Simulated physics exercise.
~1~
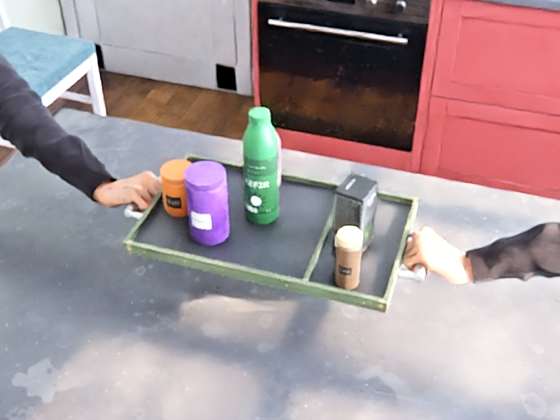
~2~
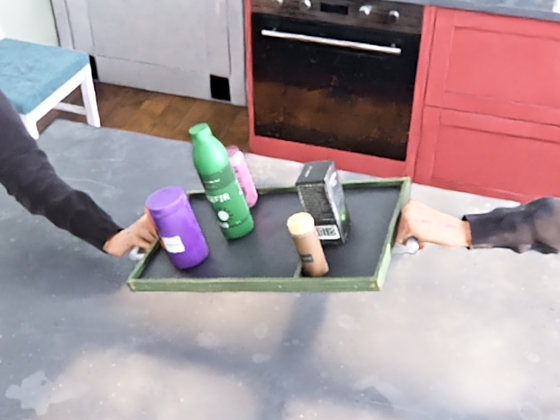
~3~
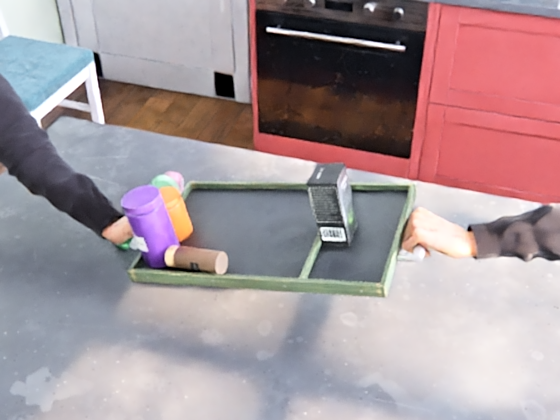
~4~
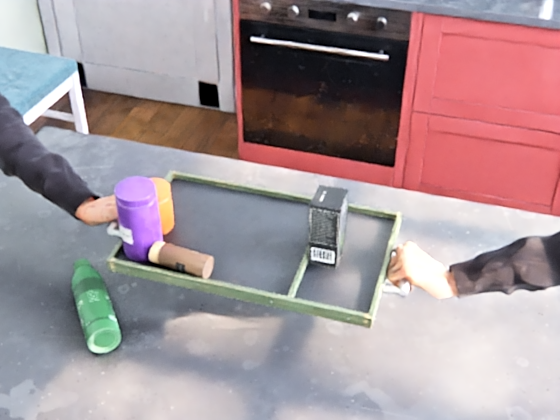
The clip shows two hands tipping a tray of containers down to the left and levelling it, as the brown shaker topples and slides left against the purple jar and the green bottle falls off, ending on its side on the table while the black carton stays upright.
